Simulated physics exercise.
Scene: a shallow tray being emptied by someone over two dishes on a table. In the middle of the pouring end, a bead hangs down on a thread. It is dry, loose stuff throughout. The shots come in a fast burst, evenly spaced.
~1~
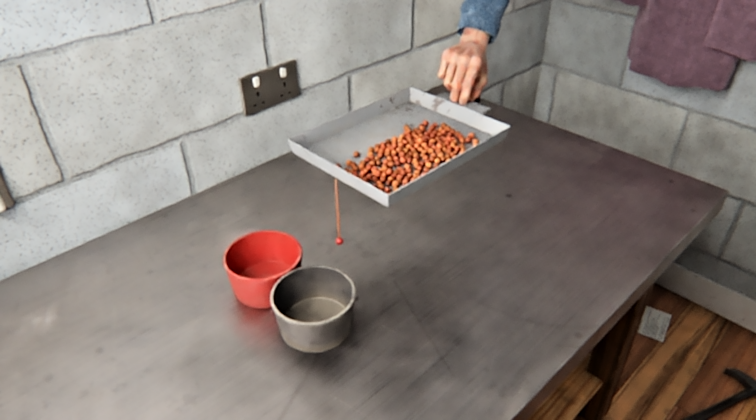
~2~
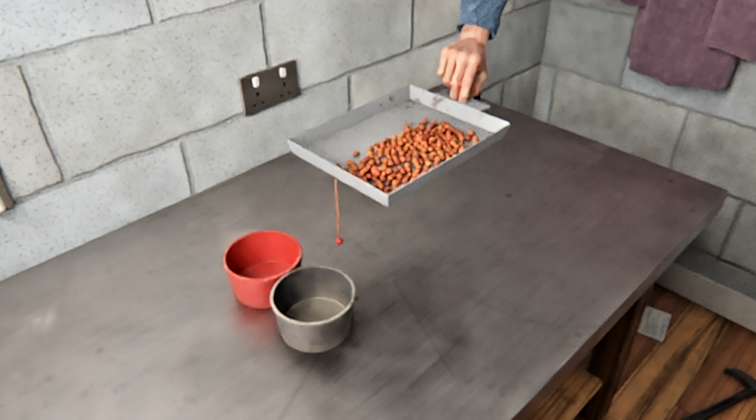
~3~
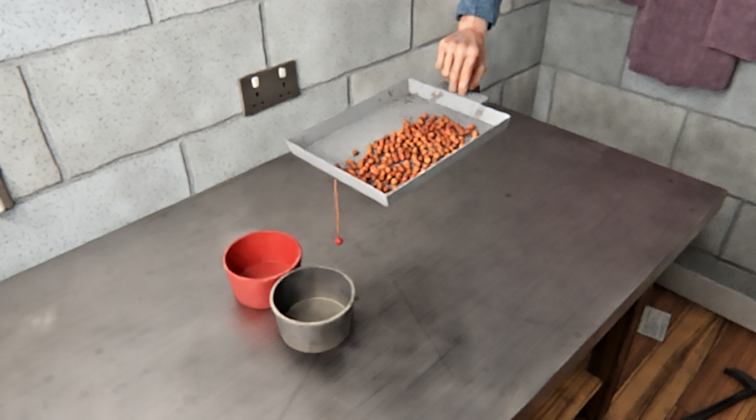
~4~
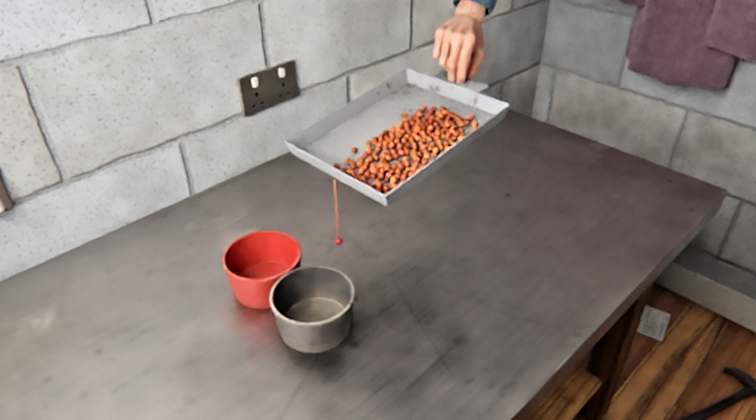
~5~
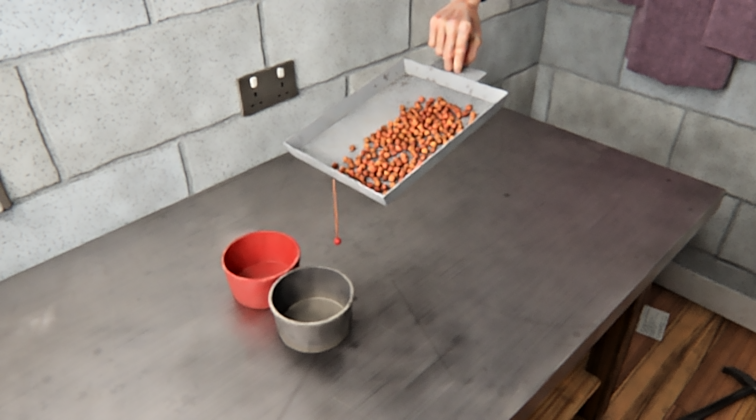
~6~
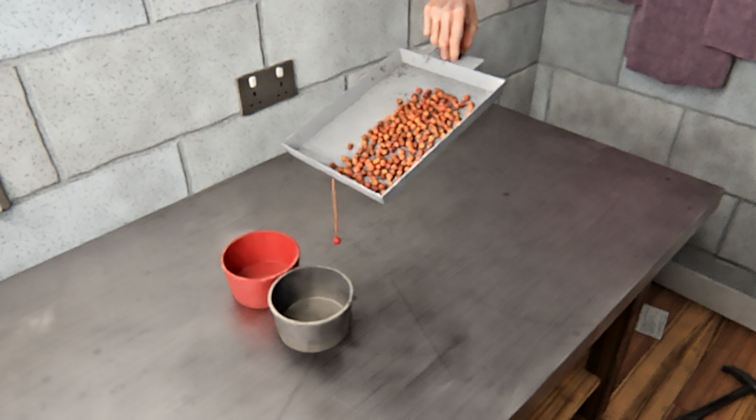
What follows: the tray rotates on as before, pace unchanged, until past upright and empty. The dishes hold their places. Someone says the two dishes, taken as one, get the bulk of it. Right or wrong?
Right, they get more than half.
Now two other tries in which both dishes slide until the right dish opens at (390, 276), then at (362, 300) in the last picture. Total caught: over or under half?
For the earlier try a smaller portion is kept, for the later one a larger portion.
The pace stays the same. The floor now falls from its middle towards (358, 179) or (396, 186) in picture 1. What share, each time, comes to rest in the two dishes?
First case around 50 per cent, second case 0 per cent.
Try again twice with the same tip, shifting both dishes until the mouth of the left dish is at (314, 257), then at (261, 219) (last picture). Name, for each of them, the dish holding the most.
Well, first the left-hand one, then the right-hand one.
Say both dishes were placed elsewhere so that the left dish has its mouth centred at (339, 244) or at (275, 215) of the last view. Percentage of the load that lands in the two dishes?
Trial 1 about 0 %, trial 2 about 30 %.
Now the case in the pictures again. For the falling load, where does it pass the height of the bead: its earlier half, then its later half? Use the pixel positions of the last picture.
Early-half point (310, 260); late-half point (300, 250).
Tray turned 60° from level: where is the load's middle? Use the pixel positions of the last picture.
Somewhere about pixel (350, 156).
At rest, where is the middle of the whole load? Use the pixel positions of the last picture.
I'd put the middle somewhere around (298, 306).
Soon after the last picture, tray tipped steeply; nearly all on the tray; a stray few in the air.
A little later, tray tipped right over; most on the tray; a stray few in the right dish; a stray few in the left dish; a stray few outside both; a small part in the air.
Later still, tray tipped past a quarter turn; about half in the right dish; about a third in the left dish; about a quarter outside both.
At rest, tray tipped past a quarter turn; about half in the right dish; about a third in the left dish; about a quarter outside both.
